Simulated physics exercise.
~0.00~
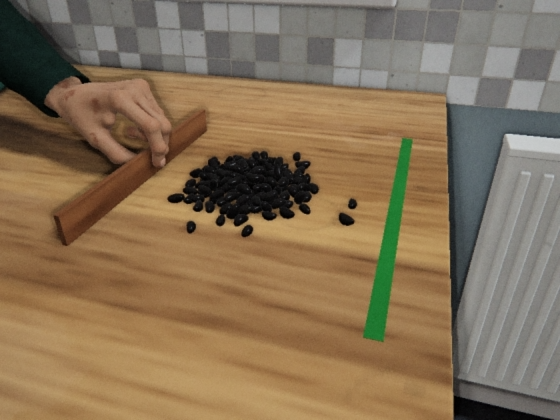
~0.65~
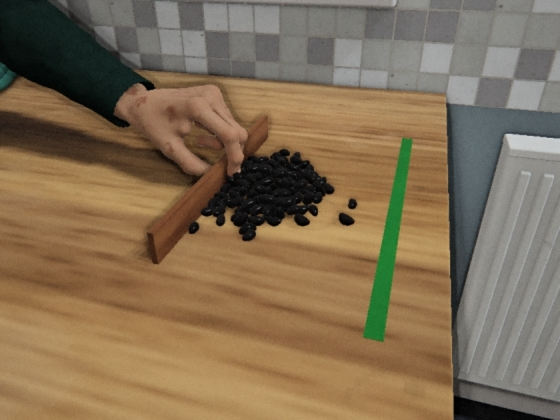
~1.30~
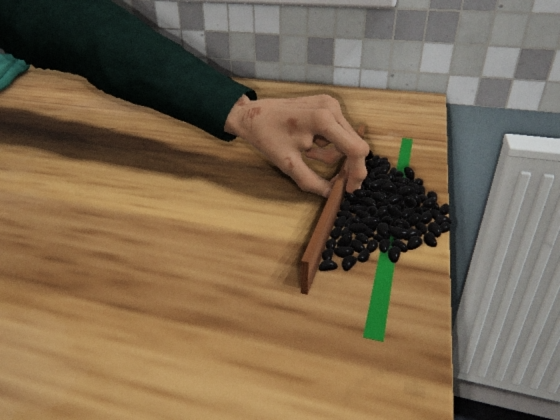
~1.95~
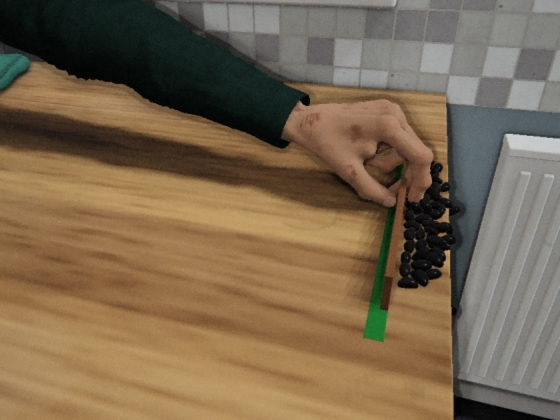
On a wooden tabletop beside a tiled wall and a white radiator, a hand in a dark green sleeve holds a strip of wood upright to the left of a loose heap of small black beans. A line of green tape crosses the surface near the right end. The hand moves the strip right until it meets the heap, then pushes the beans together across the table, gathering up the few strays. The heap slides over the tape towards the edge. Finally the strip reaches the green line, with the beans crowded along the table's end and some of them over the edge.
